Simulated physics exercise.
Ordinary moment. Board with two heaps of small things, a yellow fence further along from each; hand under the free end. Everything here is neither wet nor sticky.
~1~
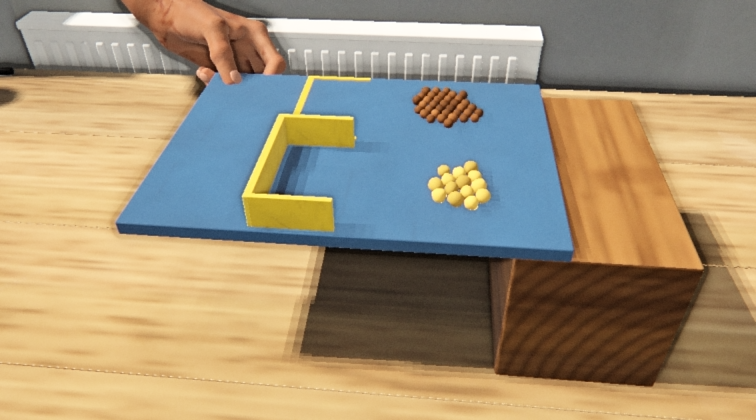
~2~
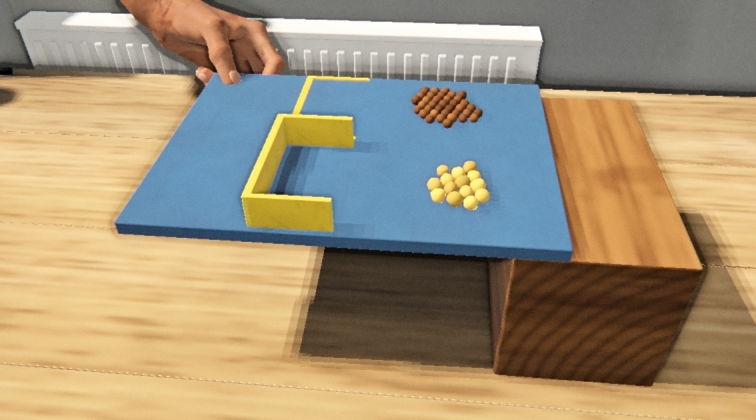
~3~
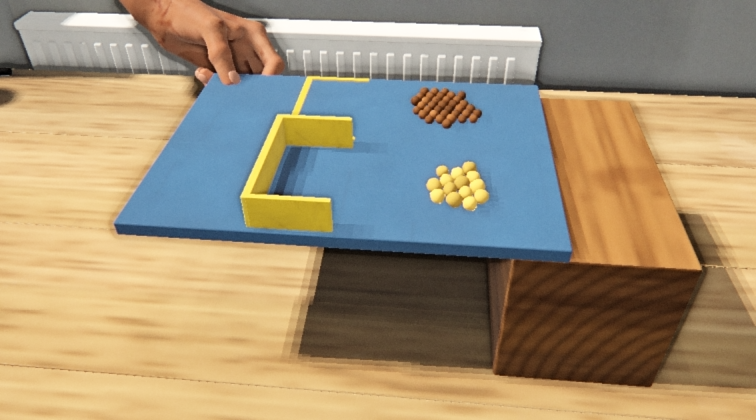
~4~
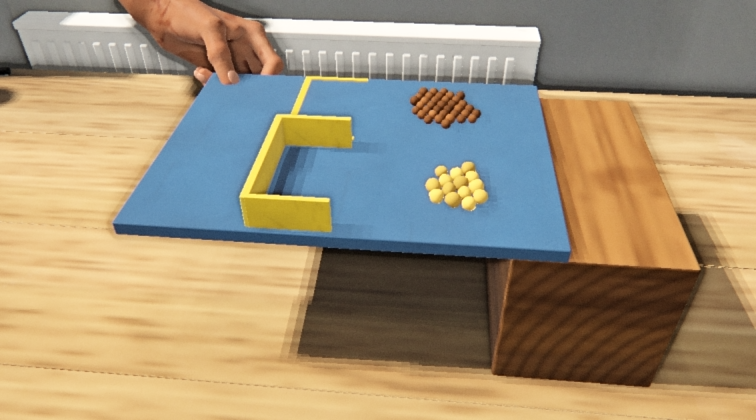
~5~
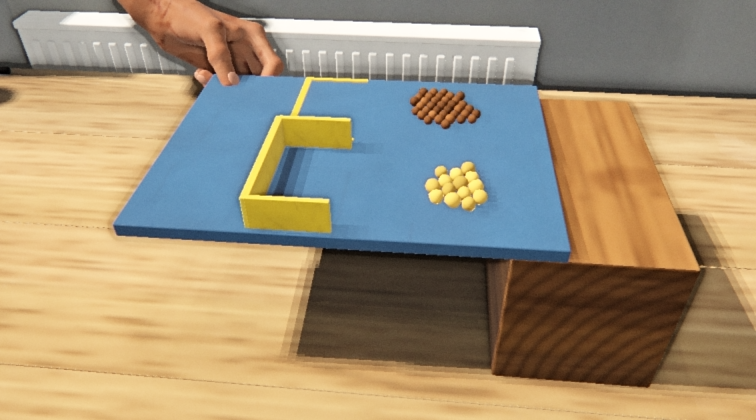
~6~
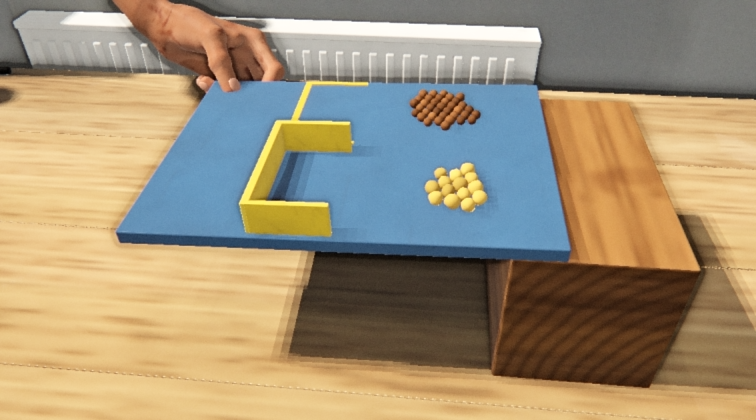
A hand at the upper left holds the far edge of a blue board on a pale wooden surface, seen from slightly above, with a white radiator behind. The board's right side rests on a brown wooden block, with reddish-brown balls at the back right, pale yellow ones nearer, and yellow strips to their left. The board's left side dips very slightly with the hand, while both heaps and the camera stay practically still.
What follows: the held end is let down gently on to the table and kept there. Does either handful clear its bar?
Lab note: Front handful retained, back handful escaped.
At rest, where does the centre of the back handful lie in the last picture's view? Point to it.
I'd say somewhere about (41, 208).
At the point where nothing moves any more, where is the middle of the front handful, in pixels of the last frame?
Roughly (305, 261) in pixels.
Then, 0.43 s past the last view, board sloping at 9°; front handful where it was; back handful where it was.
Then, 0.99 s past the last view, board sloping at 19°; front handful on its way down; back handful most past its bar.
Then, 1.58 s past the last view, board sloping at 28°; front handful has reached its bar; back handful all past its bar.
Finally, board resting at 28°; front handful gathered behind its bar; back handful all past its bar.
